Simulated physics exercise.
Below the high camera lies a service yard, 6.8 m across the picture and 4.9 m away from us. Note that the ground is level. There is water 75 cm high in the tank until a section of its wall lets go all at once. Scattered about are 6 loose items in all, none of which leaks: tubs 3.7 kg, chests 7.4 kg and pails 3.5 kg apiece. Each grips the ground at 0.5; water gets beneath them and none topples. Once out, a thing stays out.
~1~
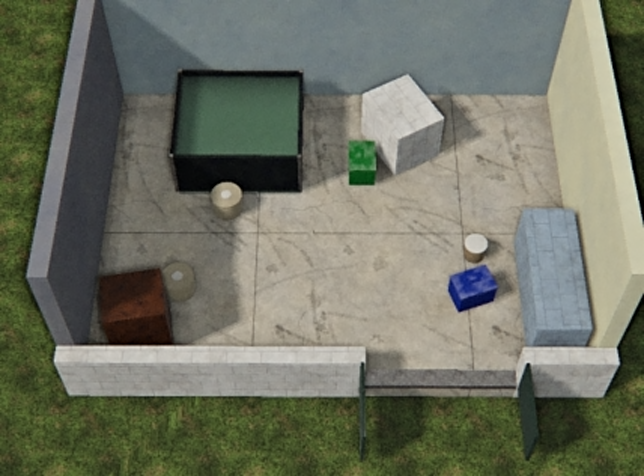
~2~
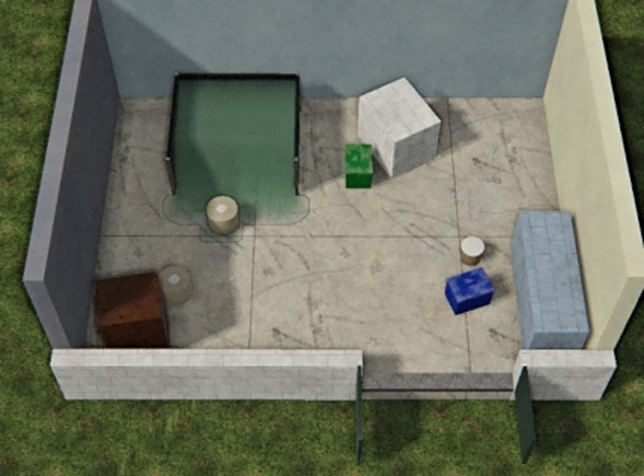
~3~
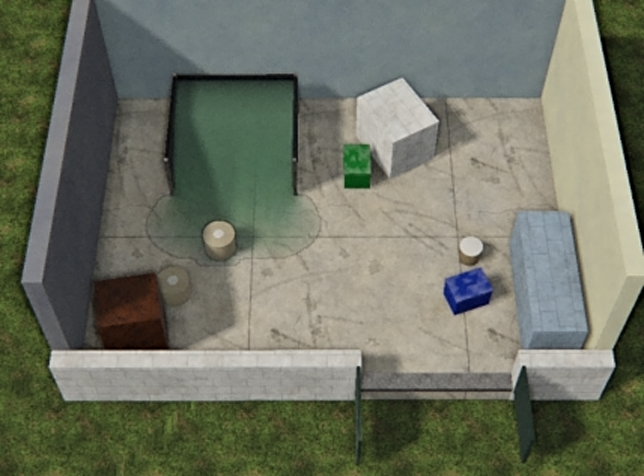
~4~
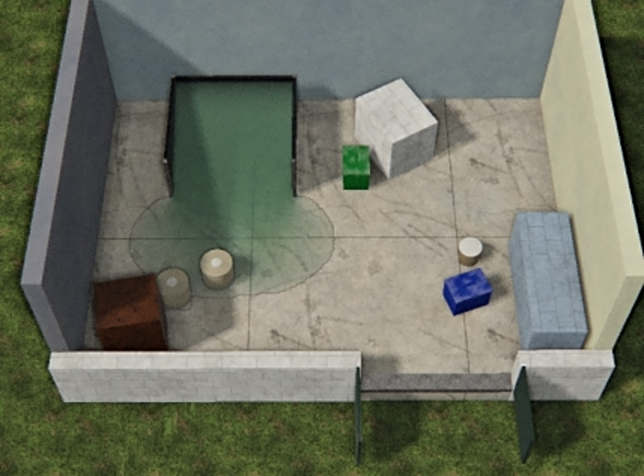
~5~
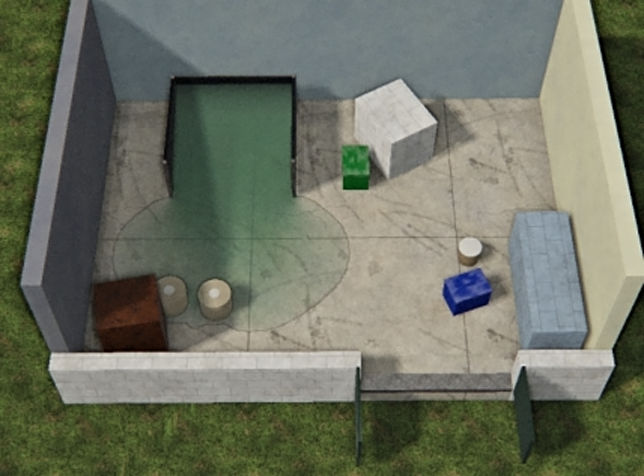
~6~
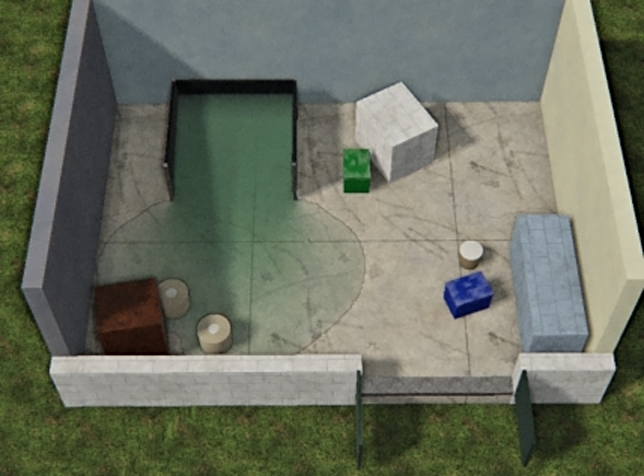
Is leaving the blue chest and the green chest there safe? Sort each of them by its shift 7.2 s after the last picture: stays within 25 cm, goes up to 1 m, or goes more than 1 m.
Sorted: The blue chest goes more than 1 m, the green chest stays within 25 cm.
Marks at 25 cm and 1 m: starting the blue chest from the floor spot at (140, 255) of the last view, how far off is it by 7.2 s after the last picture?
Short answer: It drifts a great distance.
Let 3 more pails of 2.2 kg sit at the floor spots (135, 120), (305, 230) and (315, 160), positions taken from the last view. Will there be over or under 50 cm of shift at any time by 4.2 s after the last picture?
Order as asked - not as far, farther, not as far.
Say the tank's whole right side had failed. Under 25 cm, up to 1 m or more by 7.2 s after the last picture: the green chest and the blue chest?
Then the green chest travels far, the blue chest gets carried off.
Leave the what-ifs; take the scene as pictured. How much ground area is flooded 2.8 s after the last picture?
Wet: Near 21 m2.
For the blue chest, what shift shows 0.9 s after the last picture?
I'd guess some 0 cm by then.
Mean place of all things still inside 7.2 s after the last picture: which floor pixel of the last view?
The centre sits near (361, 188).
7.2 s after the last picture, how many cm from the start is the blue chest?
Some 350 cm, give or take.
Then, 0.9 s after the last picture the blue chest is near (469, 288), 0.0 m from its start, aground; the green chest is near (357, 163), 0.0 m from its start, aground; 0 of 6 are out; 3 afloat.
Then, 2.8 s after the last picture the blue chest is near (494, 258), 0.6 m from its start, afloat; the green chest is near (357, 163), 0.0 m from its start, aground; 0 of 6 are out; 4 afloat.
Then, 4.8 s after the last picture the blue chest is near (458, 138), 2.7 m from its start, afloat; the green chest is near (357, 162), 0.0 m from its start, aground; 0 of 6 are out; 4 afloat.
Then, 7.2 s after the last picture the blue chest is near (419, 97), 3.5 m from its start, afloat; the green chest is near (356, 161), 0.0 m from its start, aground; 0 of 6 are out; 5 afloat.
